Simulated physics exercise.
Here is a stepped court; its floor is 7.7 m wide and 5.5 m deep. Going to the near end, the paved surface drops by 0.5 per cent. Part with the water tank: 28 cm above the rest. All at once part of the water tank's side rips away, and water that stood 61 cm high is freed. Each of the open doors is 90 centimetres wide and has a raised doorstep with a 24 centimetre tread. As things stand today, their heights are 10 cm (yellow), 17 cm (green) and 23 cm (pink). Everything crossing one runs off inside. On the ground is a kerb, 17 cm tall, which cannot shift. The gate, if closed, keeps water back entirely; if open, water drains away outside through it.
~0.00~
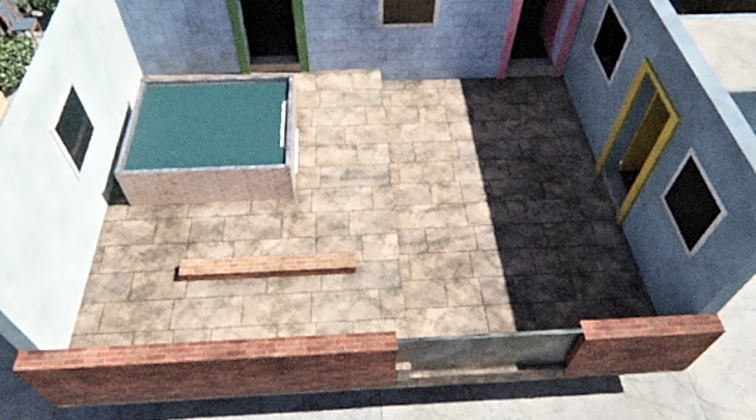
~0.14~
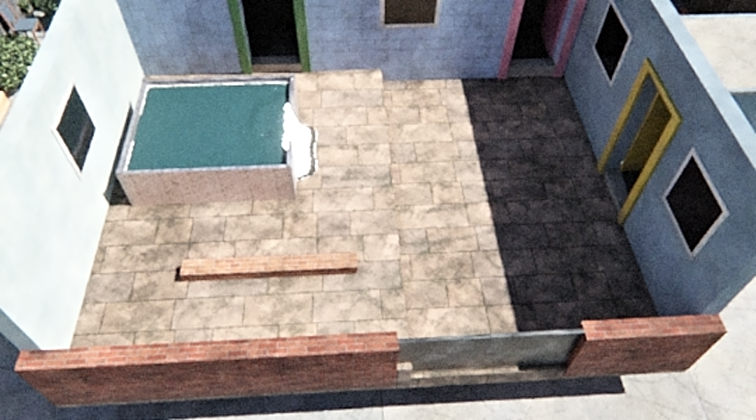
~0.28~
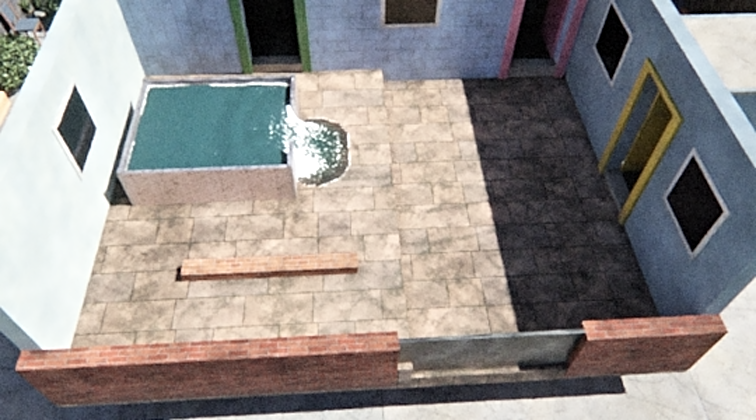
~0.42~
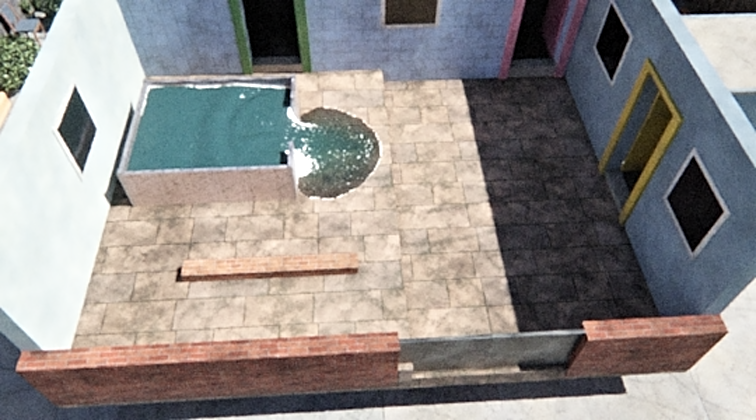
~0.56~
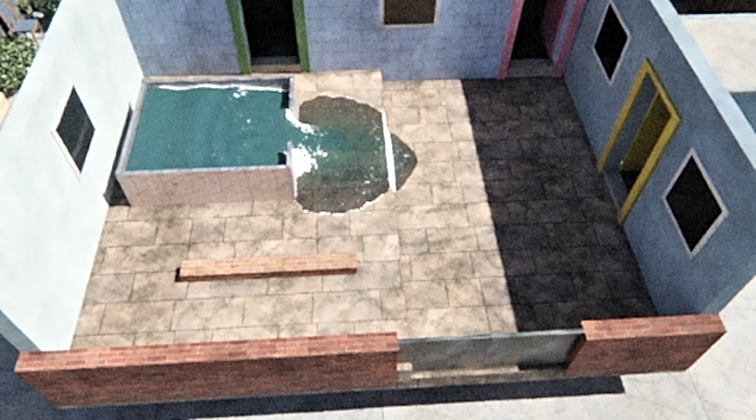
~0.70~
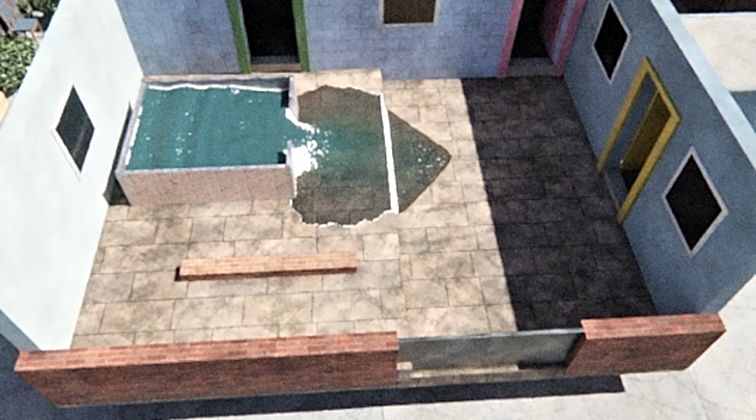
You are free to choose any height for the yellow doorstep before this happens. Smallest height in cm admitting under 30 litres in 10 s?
Roughly 11.5 centimetres.
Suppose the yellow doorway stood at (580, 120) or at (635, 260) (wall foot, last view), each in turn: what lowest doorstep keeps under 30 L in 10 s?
Minimums: About 14.0 cm and 10.0 cm.
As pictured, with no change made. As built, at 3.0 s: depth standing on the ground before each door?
Before yellow it's 17 cm, before green 0 cm, before pink 14 cm.
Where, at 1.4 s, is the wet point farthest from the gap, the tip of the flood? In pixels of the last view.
The farthest wet point is roughly at (580, 163) in the last view.
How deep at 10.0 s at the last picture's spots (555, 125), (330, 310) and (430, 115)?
Going through the spots in order gives 9, 0 and 10 centimetres.
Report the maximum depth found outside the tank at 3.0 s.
About 28 cm.
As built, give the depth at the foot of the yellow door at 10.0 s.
Depth: Near 10.5 cm.
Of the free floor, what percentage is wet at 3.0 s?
About 60 per cent.
After 1.4 s water covers 35 % of the floor, deepest (33 cm) near (305, 154); it has not reached the yellow door.
After 3.0 s water covers 60 % of the floor, deepest (28 cm) near (560, 84); 17 cm at the yellow door, 16 litres in over its 10 cm doorstep.
After 10.0 s water covers 55 % of the floor, deepest (15 cm) near (417, 359); 11 cm at the yellow door, 45 litres in over its 10 cm doorstep.
At the yellow door as built, the water arrived by 1.8 s and peaked near 18 cm at 2.8 s.
With a doorstep of 10 cm, 45 litres would have come in within the 10 s; with 14 cm, 9 litres. So under 30 litres takes about 11.5 cm.
